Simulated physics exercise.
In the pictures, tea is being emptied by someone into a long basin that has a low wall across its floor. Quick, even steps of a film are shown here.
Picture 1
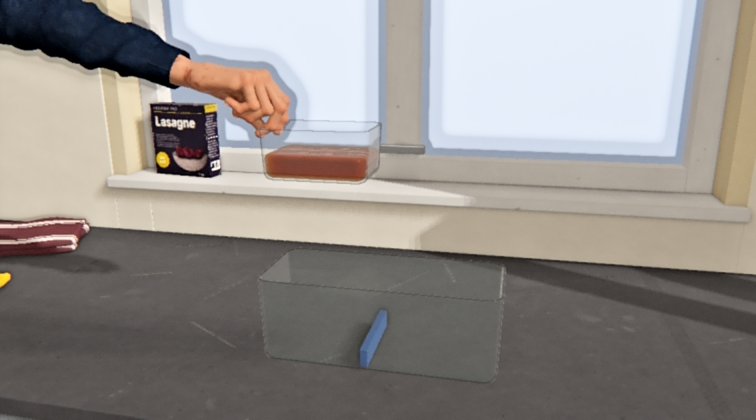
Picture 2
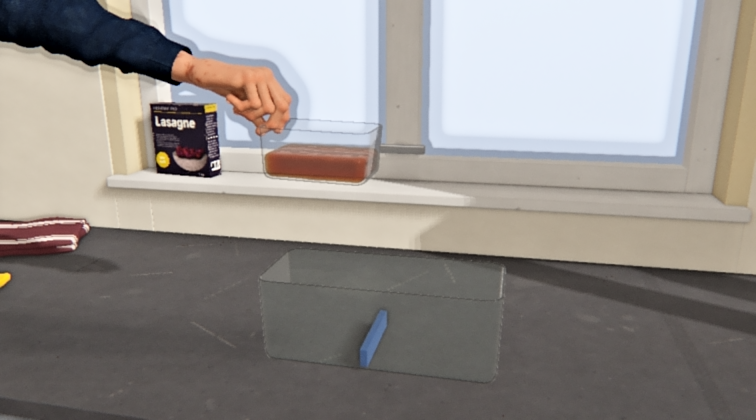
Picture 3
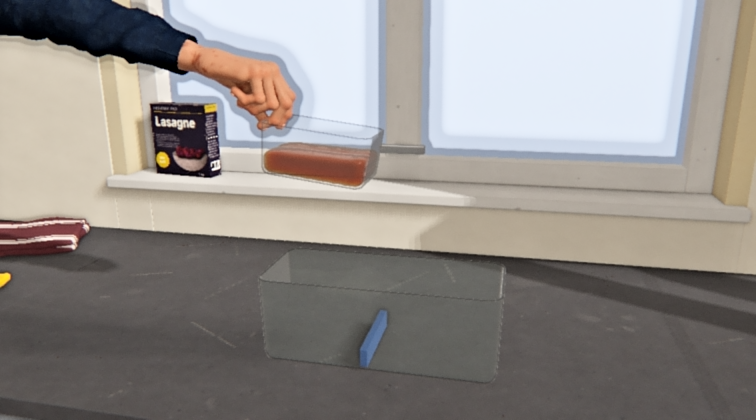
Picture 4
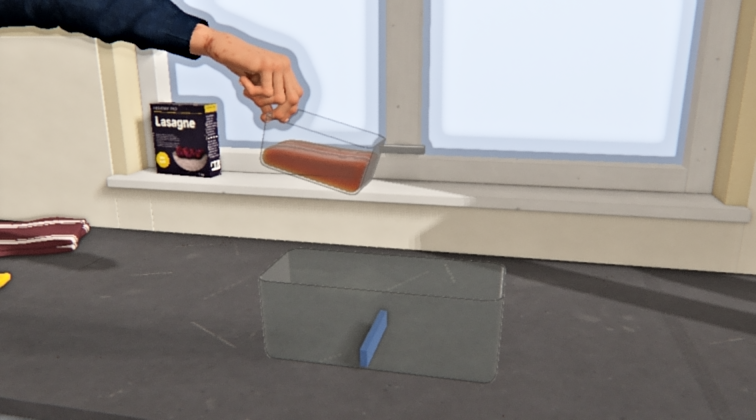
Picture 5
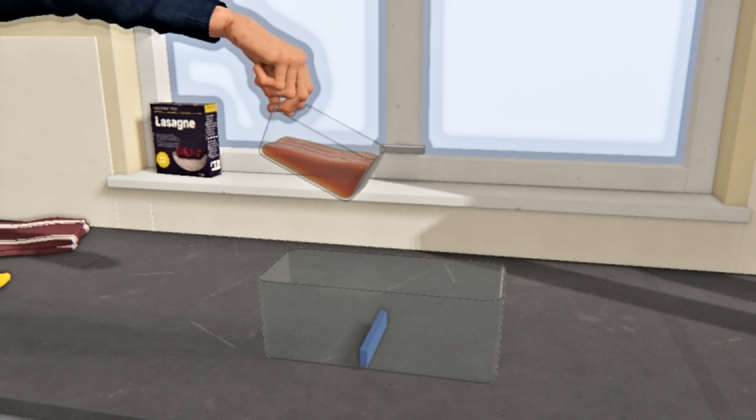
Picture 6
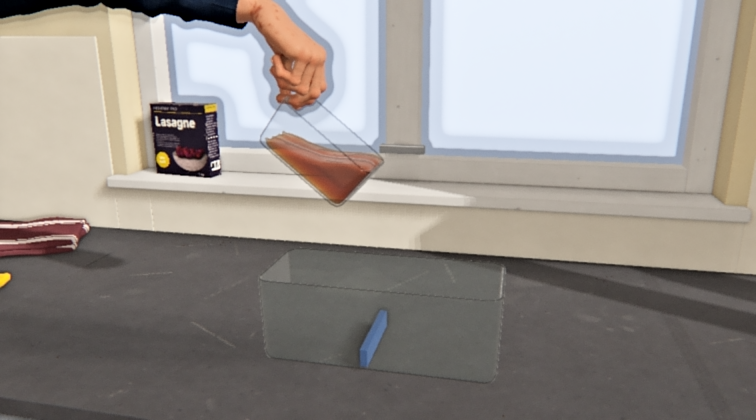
A hand in a dark sleeve holds a clear container of reddish-brown tea above a long, empty, see-through basin with a low blue wall across its floor, on a dark counter seen from the front. Behind, a dark lasagne box stands on a white windowsill, with striped reddish cloth-like material at left. The container, level at first, tilts steadily rightward as the hand rises and the tea shifts toward its lower right corner, while the camera stays still.
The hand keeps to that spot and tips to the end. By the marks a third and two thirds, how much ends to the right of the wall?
The share right of the wall is the top band, beyond two thirds.
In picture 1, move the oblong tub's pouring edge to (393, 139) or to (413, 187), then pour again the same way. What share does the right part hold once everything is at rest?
One after the other: 85 %, 85 %.
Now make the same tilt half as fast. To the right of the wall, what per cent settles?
It comes to around 85 per cent.
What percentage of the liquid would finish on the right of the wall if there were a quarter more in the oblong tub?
Roughly 75 %.
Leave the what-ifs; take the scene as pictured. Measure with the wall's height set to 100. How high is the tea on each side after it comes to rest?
It settles around 20 on the left side and around 50 on the right side.
A moment on, the oblong tub is tipped on its side and 19 per cent is still to pour, 0 is left of the wall and 27 right of it.
Next, the oblong tub is tipped right over and 8 per cent is still to pour, 14 is left of the wall and 72 right of it.
Then the oblong tub is tipped right over and 1 per cent is still to pour, 20 is left of the wall and 74 right of it.
Later the oblong tub is tipped right over and 0 per cent is still to pour, 21 is left of the wall and 77 right of it.
Finally, 21 per cent lies left of the wall, 77 right of it and 2 outside.
